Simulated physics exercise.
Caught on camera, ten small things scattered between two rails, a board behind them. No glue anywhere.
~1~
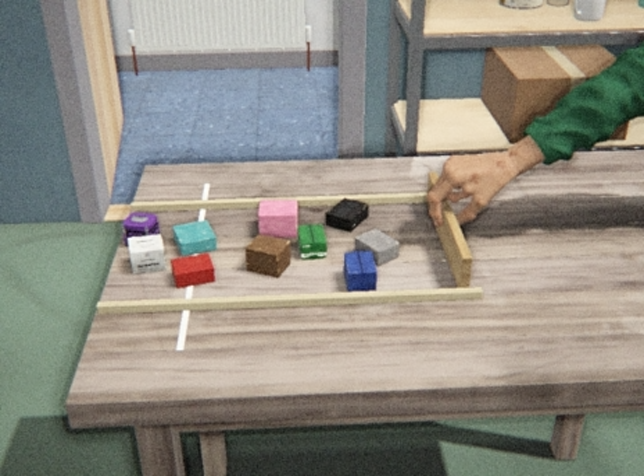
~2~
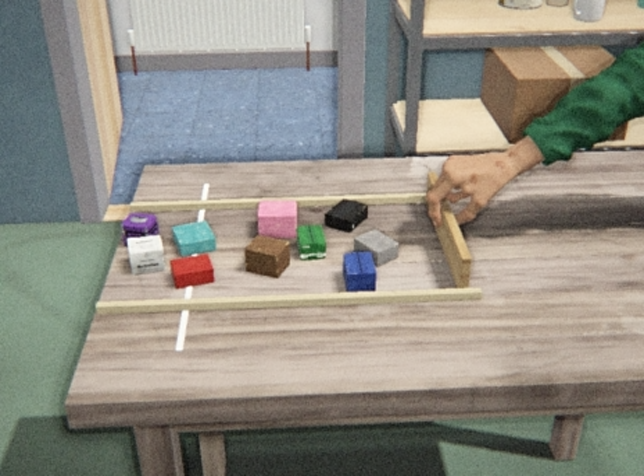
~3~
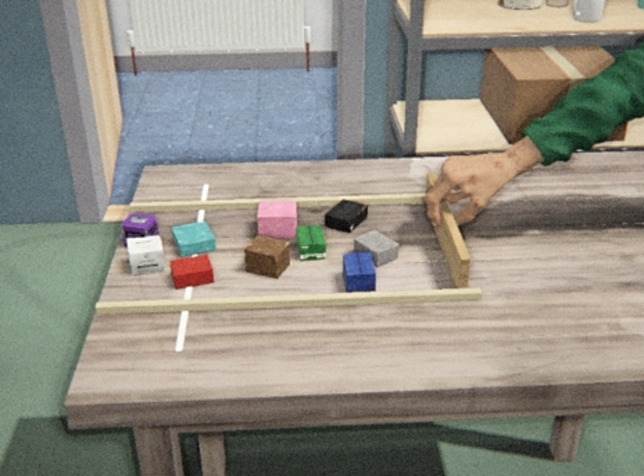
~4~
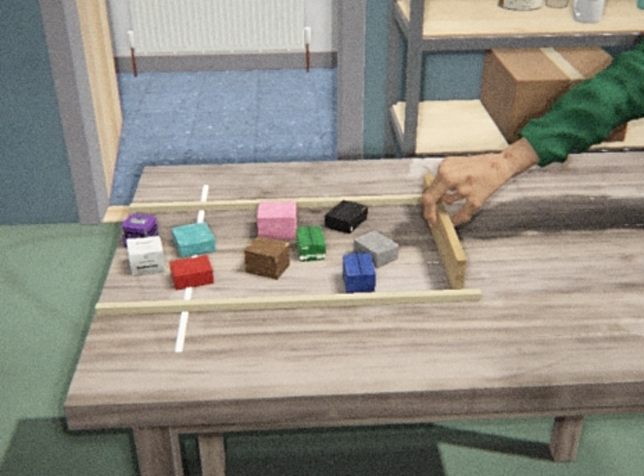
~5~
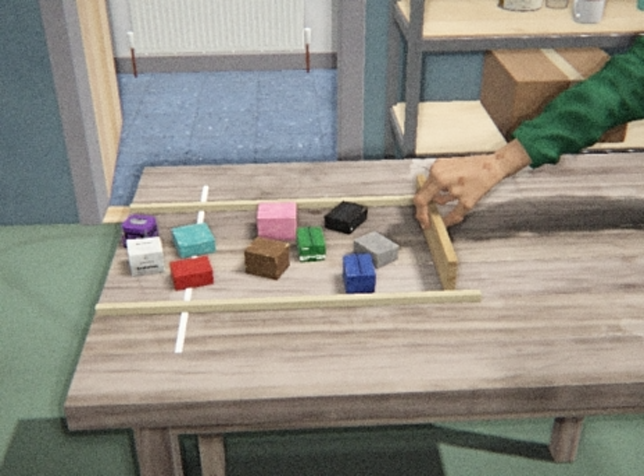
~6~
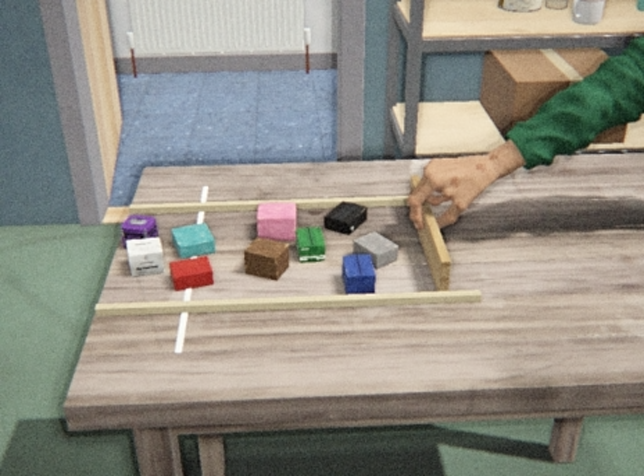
A hand in a green sleeve grips an upright wooden board on a weathered wooden table, seen from above at an angle, with a doorway and shelves behind. Between two pale rails sit purple, white, turquoise and red items at left near a white tape line, pink, brown and green ones mid-table, and black, grey and blue ones nearer the board. The hand slides the board slightly left, while the items and camera stay still.
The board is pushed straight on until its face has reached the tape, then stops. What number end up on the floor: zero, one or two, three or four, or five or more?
The number that fall off is one or two.
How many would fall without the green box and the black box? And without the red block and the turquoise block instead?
First 0, then 1.
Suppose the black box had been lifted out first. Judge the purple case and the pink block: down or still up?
The purple case is lost, the pink block survives.
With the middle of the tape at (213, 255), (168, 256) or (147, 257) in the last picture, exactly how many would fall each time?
Try by try, 0, 3 and 6.
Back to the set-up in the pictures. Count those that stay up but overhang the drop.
That would be 2.
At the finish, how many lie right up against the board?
In contact: 3.
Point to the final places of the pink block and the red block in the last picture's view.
First (149, 226), then (133, 288).
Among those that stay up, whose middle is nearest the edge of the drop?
Foremost is the turquoise block.
A little later, none off yet; purple case at rest near (140, 233); white box at rest near (146, 257); turquoise block at rest near (193, 241).
Next, none off yet; purple case at rest near (140, 233); white box at rest near (146, 257); turquoise block shifted a little near (182, 243).
When it is over, the number that fall off is one or two; down, purple case.
